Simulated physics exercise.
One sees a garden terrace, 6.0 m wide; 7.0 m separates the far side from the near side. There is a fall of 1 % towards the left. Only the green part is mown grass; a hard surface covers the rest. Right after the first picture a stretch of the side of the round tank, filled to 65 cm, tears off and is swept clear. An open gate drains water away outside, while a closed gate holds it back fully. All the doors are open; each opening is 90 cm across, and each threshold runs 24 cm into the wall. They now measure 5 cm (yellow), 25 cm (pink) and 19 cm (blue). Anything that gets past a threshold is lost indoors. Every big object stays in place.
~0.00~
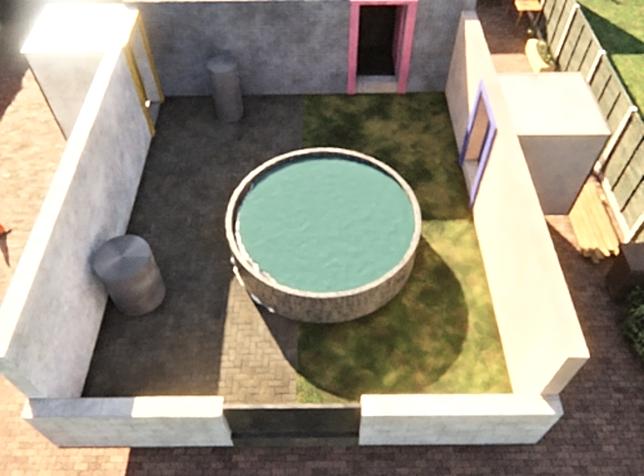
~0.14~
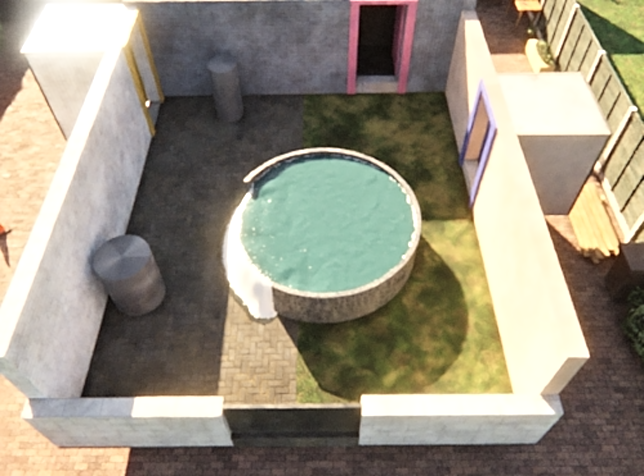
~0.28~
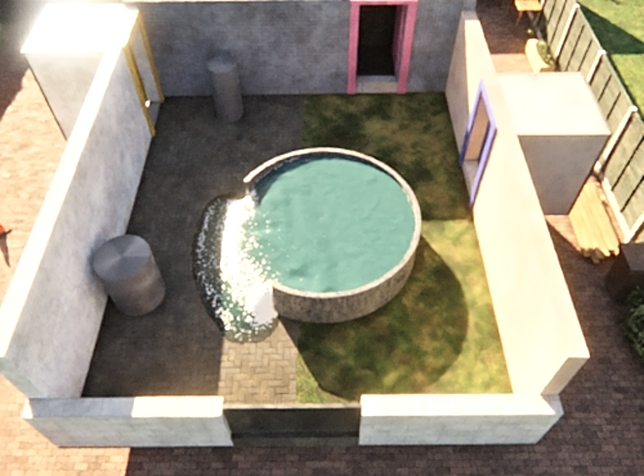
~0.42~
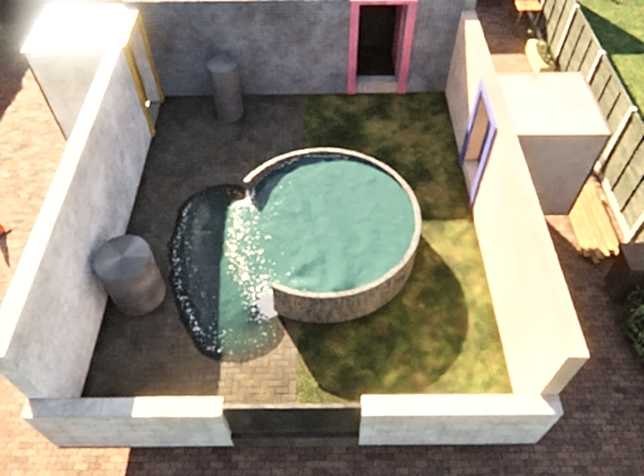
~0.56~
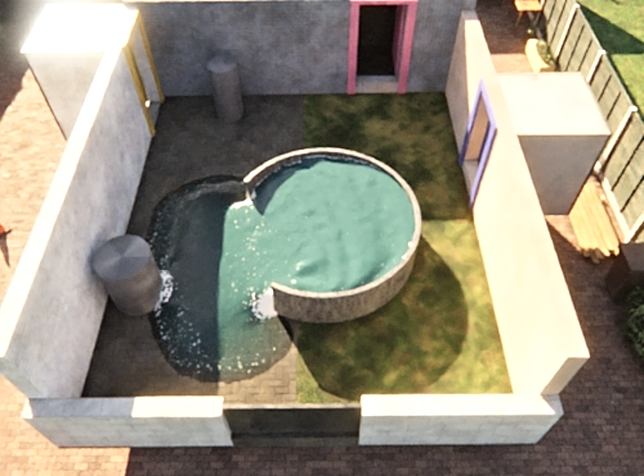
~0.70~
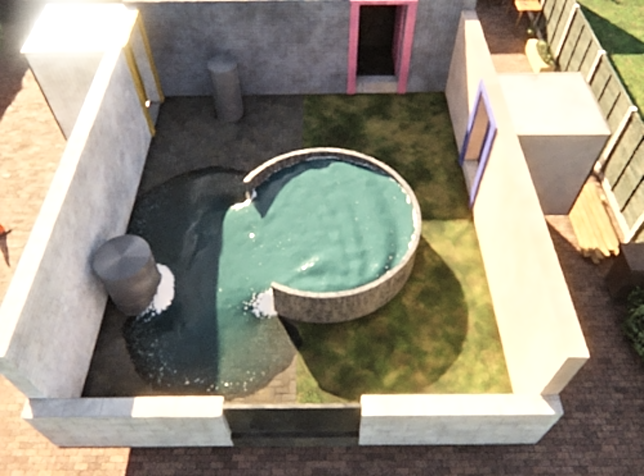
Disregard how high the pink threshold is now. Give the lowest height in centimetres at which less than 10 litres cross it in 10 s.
About 6.5 cm.
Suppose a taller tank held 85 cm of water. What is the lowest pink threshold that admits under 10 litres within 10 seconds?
Roughly 13.0 cm high.
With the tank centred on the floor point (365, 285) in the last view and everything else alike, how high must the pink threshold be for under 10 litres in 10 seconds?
About 5.5 cm.
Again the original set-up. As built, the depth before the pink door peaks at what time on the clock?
Roughly 9.5 s.
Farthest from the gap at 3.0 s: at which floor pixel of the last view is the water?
Look about (162, 101) in the last picture.
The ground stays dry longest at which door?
The answer is the blue one.
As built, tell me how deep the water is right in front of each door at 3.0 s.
Lab note, cm: Yellow 9; pink 0; blue 0.
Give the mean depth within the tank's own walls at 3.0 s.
23 cm, roughly.
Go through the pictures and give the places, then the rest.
Still water, 65 cm deep, in the round tank at (324, 218); the pink door at (380, 51) is dry, in the first frame.
The front is at (252, 315), 0.3 m from the gap at (237, 254); 0.5 m2 of floor is wet, 65 cm left at the back, in the second frame.
The front is at (227, 333), 0.8 m from the gap at (237, 256); 1.9 m2 of floor is wet, 65 cm left at the back, in the third frame.
Water pours out at (237, 257) and has run 1.1 m, to (208, 351); about 10 cm deep outside, 65 cm at the back, in the fourth frame.
Water pours out at (237, 257) and has run 1.6 m, to (160, 207); about 8 cm deep outside, 65 cm at the back, in the fifth frame.
The gap is at (237, 257), the front 2.0 m out at (140, 364); the back of the round tank holds 61 cm; 3.6 m in a straight line remain to the pink door at (380, 51), in the sixth frame.
After 1.4 s water covers 35 % of the floor, deepest (60 cm) near (75, 422); it has not reached the pink door.
After 3.0 s water covers 45 % of the floor, deepest (42 cm) near (106, 307); it has not reached the pink door.
After 10.0 s water covers 100 % of the floor, deepest (14 cm) near (423, 176); 9 cm at the pink door, 0 litres in over its 25 cm threshold.
At the pink door as built, the water arrived by 4.2 s and peaked near 10 cm at 9.6 s.
With a threshold of 5.5 cm, 18 litres would have come in within the 10 s; with 7.5 cm, 3 litres. So under 10 litres takes about 6.5 cm.
